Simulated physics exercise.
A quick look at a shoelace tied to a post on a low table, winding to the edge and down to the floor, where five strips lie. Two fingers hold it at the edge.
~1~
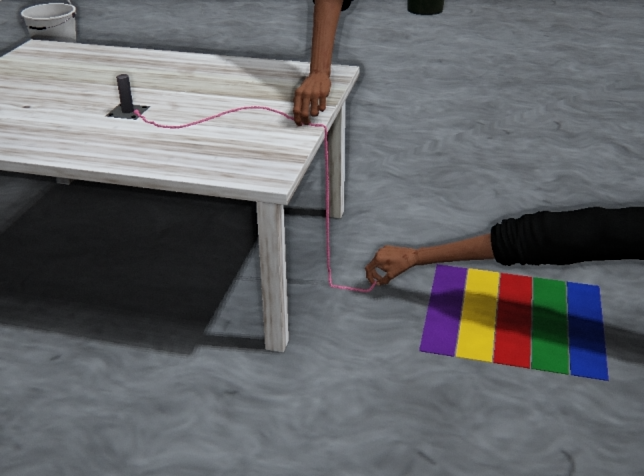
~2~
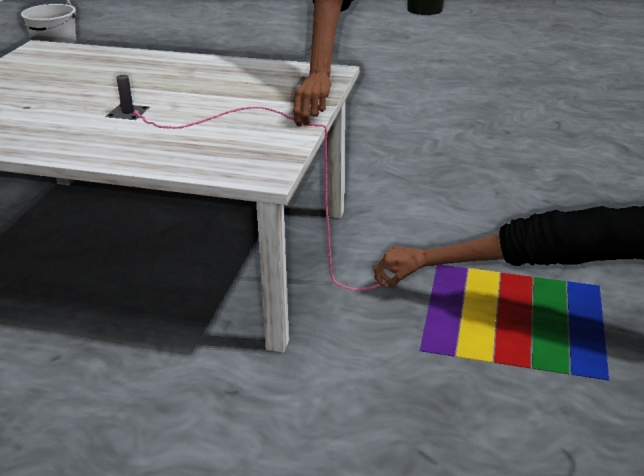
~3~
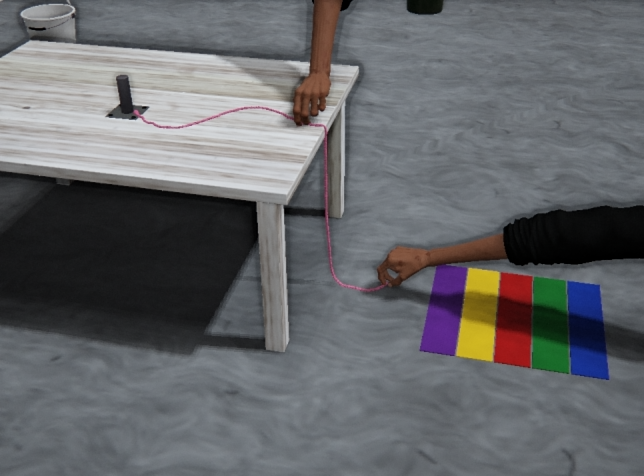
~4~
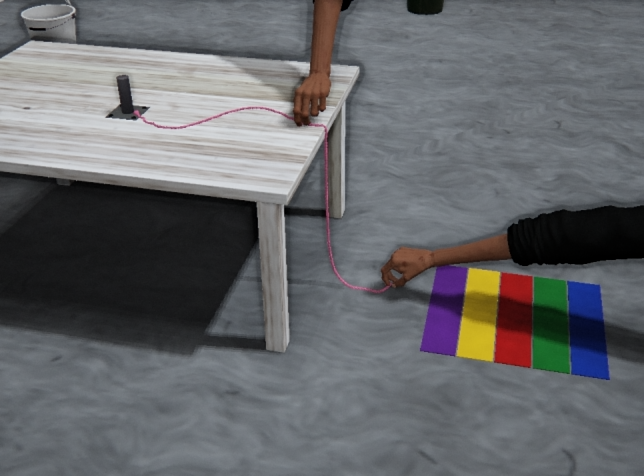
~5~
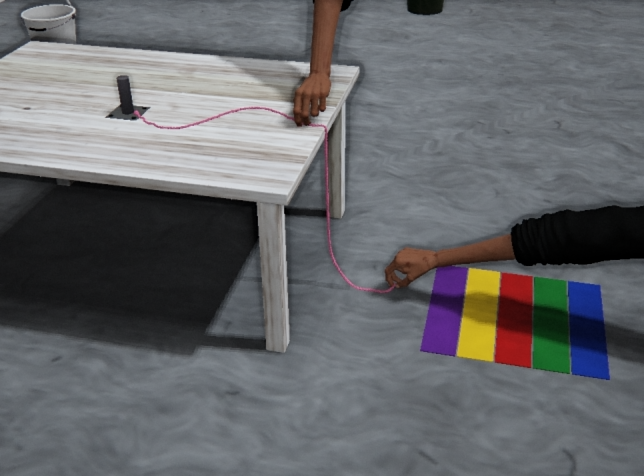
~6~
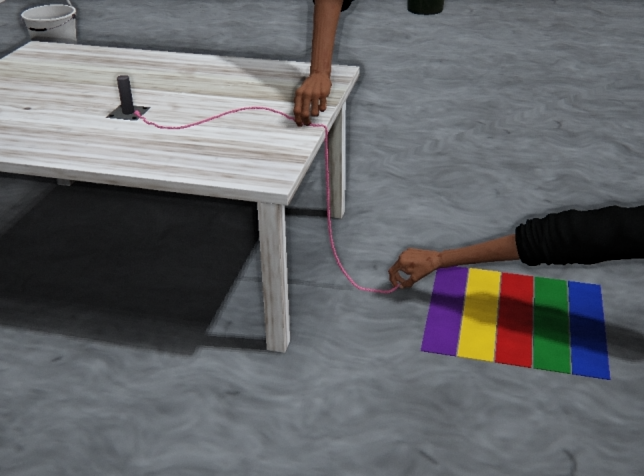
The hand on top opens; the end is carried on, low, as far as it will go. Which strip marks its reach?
It gets as far as the green strip.
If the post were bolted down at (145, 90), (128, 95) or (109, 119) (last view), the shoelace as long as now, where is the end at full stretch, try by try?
The places are (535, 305), (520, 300) and (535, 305).
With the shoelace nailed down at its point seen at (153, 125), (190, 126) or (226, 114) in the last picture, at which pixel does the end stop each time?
In that order: (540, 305), (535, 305) and (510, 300).
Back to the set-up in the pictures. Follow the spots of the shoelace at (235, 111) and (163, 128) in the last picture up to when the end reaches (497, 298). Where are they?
Near (263, 122) and (185, 115).
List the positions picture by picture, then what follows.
In the first frame, end (375, 282); purple (440, 336); yellow (476, 342); red (513, 347); green (550, 353); blue (589, 359).
In the second frame, end (384, 283); shoelace through (153, 123) (219, 116) (283, 114) (326, 150) (327, 215) (331, 274).
In the third frame, end (387, 283).
In the fourth frame, end (391, 284); shoelace through (153, 123) (219, 116) (283, 114) (326, 150) (327, 215) (337, 275).
In the fifth frame, end (395, 284).
In the sixth frame, end (399, 285); shoelace through (154, 124) (219, 116) (284, 114) (327, 150) (329, 215) (346, 275).
A little later, end near (497, 298); over yellow.
Next, end near (531, 303); over red.
When it is tight, end near (551, 305); over green. The green one.
